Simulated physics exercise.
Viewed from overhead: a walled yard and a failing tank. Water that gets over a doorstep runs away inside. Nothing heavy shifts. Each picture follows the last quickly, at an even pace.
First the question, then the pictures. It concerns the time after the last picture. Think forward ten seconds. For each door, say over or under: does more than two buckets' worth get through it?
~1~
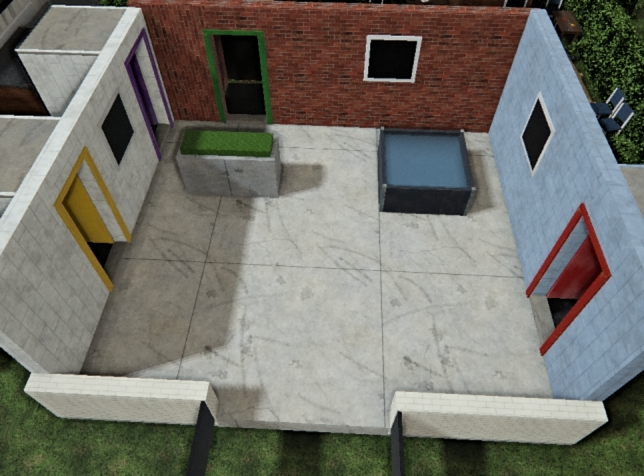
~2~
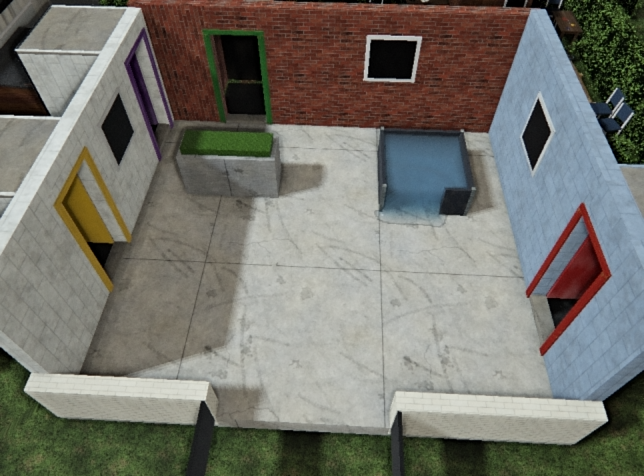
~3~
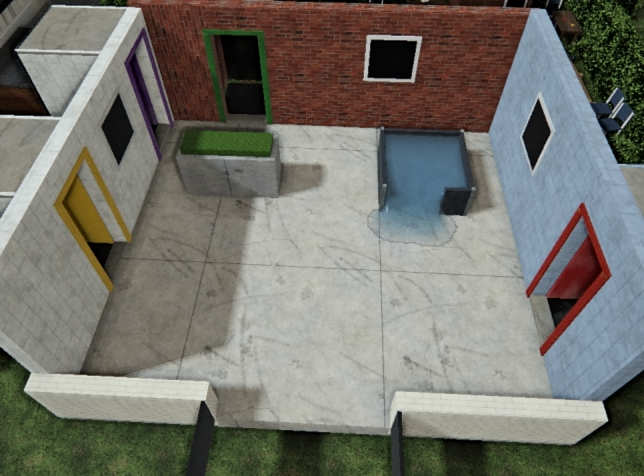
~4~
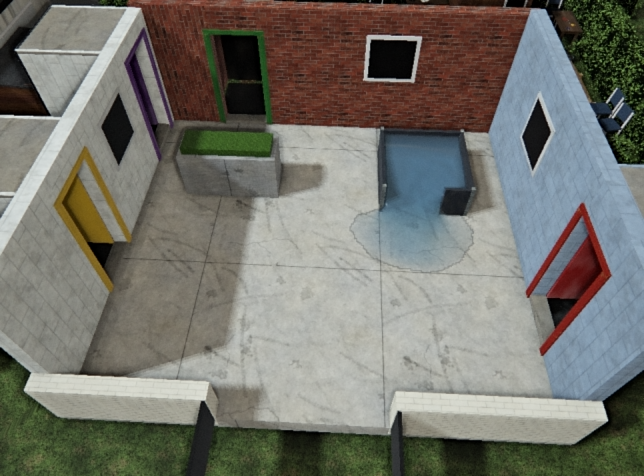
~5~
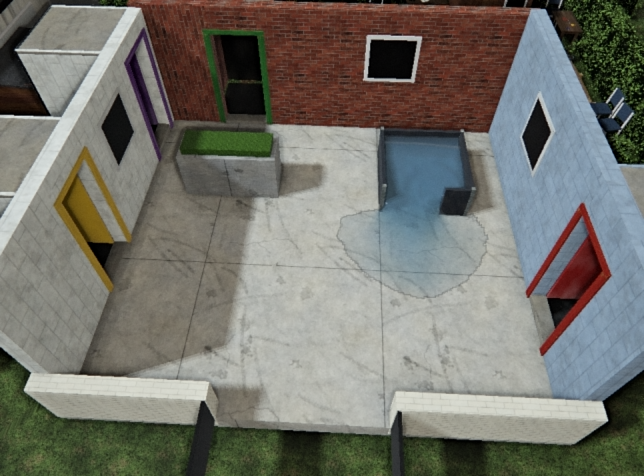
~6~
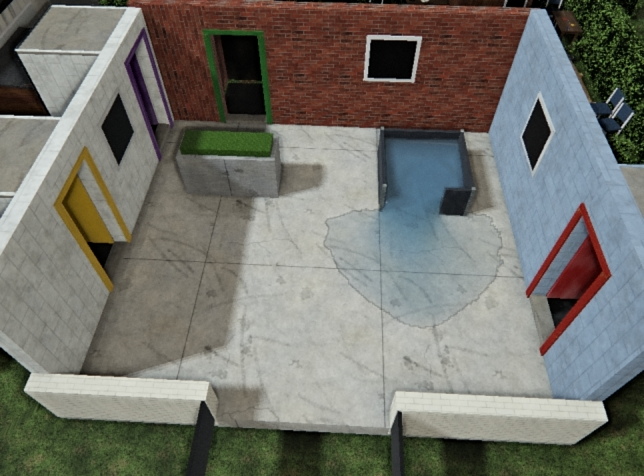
Purple door: Under, green door: Under, red door: Under, yellow door: Under.
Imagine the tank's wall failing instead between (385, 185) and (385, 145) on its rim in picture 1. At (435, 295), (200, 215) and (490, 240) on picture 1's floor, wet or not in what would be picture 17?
Going in your order, I'd say still bare, then drenched, then still bare.
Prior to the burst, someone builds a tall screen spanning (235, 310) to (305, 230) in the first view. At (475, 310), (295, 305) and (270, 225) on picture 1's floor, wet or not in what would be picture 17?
Log, spots one to three: Swamped; swamped; spared.
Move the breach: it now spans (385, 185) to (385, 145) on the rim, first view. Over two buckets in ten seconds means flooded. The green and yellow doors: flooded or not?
Lab note: The green one tops the threshold, the yellow one tops the threshold.
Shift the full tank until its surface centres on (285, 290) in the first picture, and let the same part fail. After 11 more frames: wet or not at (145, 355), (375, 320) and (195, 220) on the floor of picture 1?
Check in sequence: Soaked through, still parched, still parched.
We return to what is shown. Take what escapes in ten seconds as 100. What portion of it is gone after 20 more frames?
Result, approximate: 45 per cent.
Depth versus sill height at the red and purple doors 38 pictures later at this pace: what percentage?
The first is near 70 per cent, the second near 0 per cent.
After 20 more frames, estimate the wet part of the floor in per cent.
Share estimate: About 40 per cent.
A moment on, water covers 30 % of the floor; the purple door not reached, the green door not reached, the red door wet at the sill, nothing in, the yellow door not reached.
Next, water covers 40 % of the floor; the purple door not reached, the green door not reached, the red door wet at the sill, nothing in, the yellow door not reached.
Then, water covers 40 % of the floor; the purple door not reached, the green door not reached, the red door wet at the sill, nothing in, the yellow door not reached.
Later, water covers 45 % of the floor; the purple door not reached, the green door not reached, the red door under two buckets in, the yellow door wet at the sill, nothing in.
In the end, water covers 70 % of the floor; the purple door not reached, the green door not reached, the red door under two buckets in, the yellow door wet at the sill, nothing in.
